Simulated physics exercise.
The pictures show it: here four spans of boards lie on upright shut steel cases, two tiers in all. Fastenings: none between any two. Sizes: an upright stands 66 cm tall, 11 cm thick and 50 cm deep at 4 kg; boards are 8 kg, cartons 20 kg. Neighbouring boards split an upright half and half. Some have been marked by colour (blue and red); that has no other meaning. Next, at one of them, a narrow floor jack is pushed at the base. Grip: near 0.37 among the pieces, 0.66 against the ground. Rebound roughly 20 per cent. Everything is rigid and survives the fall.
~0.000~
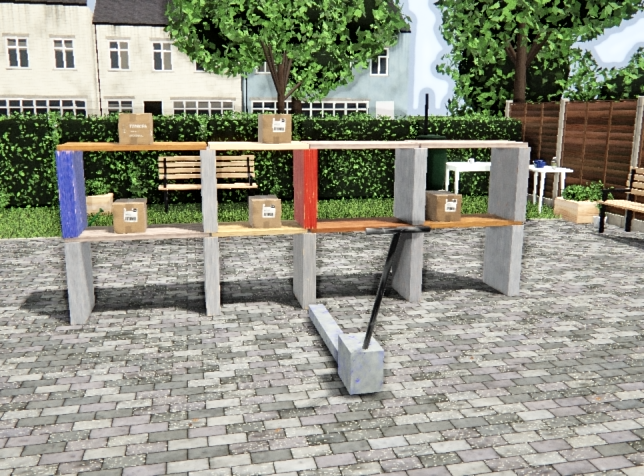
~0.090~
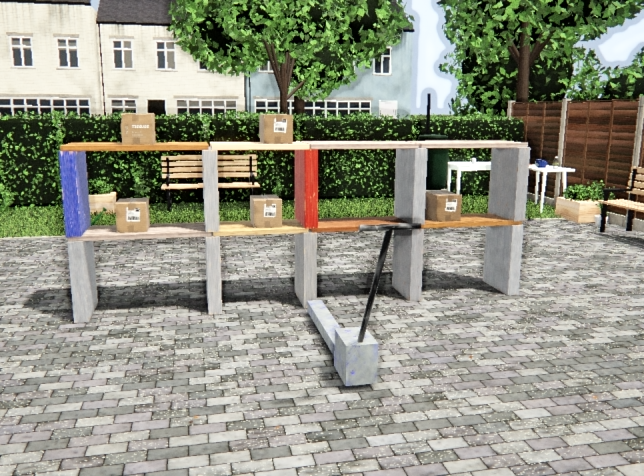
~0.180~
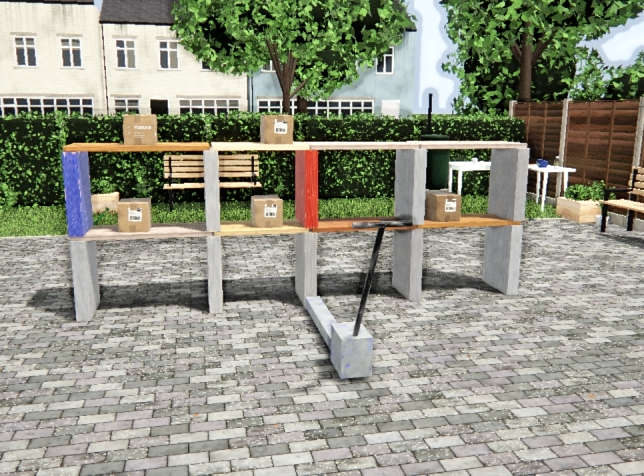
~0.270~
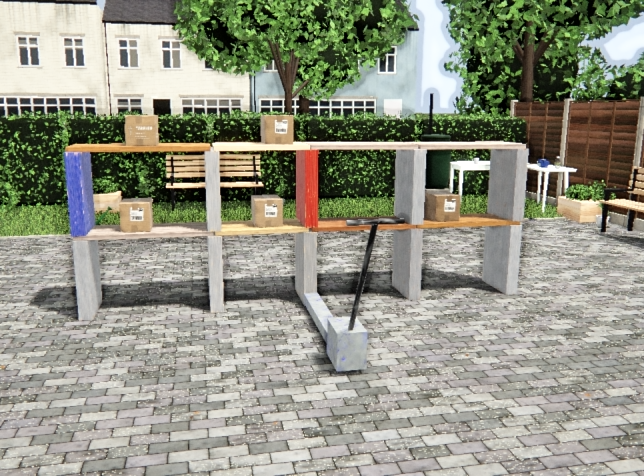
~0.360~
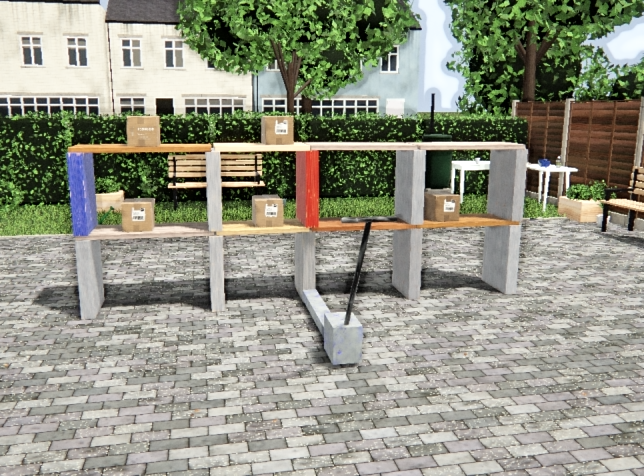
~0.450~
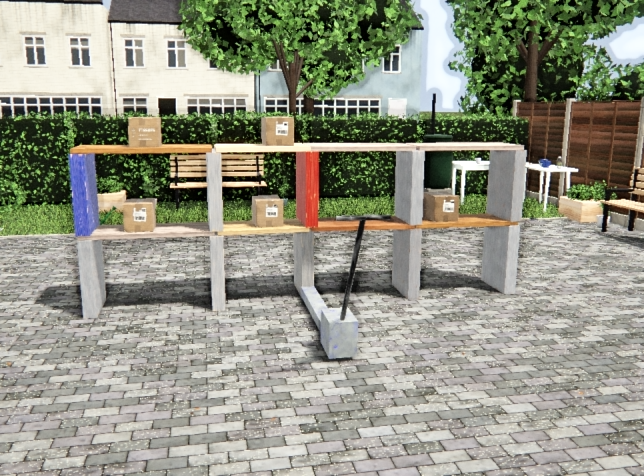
A floor jack sliding in toward the base of a grey upright below the red one, the boxes and shelves barely shifting.
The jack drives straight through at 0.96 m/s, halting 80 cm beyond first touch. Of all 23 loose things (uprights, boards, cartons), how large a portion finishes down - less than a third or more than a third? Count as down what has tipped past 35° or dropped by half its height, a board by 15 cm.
The portion is more than a third.
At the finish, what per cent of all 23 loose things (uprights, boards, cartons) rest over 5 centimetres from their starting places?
100 per cent.
Around 1.38 s, 7 of the 23 pieces down; red upright tipped 59°, 33 cm lower; blue upright displaced 38 mm.
Around 1.90 s, 18 of the 23 pieces down; red upright on its side; blue upright tipped 19°, 22 cm lower.
Finally (3.3 s), 22 of the 23 pieces down; red upright on its side; blue upright on its side. That is 96 per cent. Seen by the last camera, middles, red upright near (333, 273).
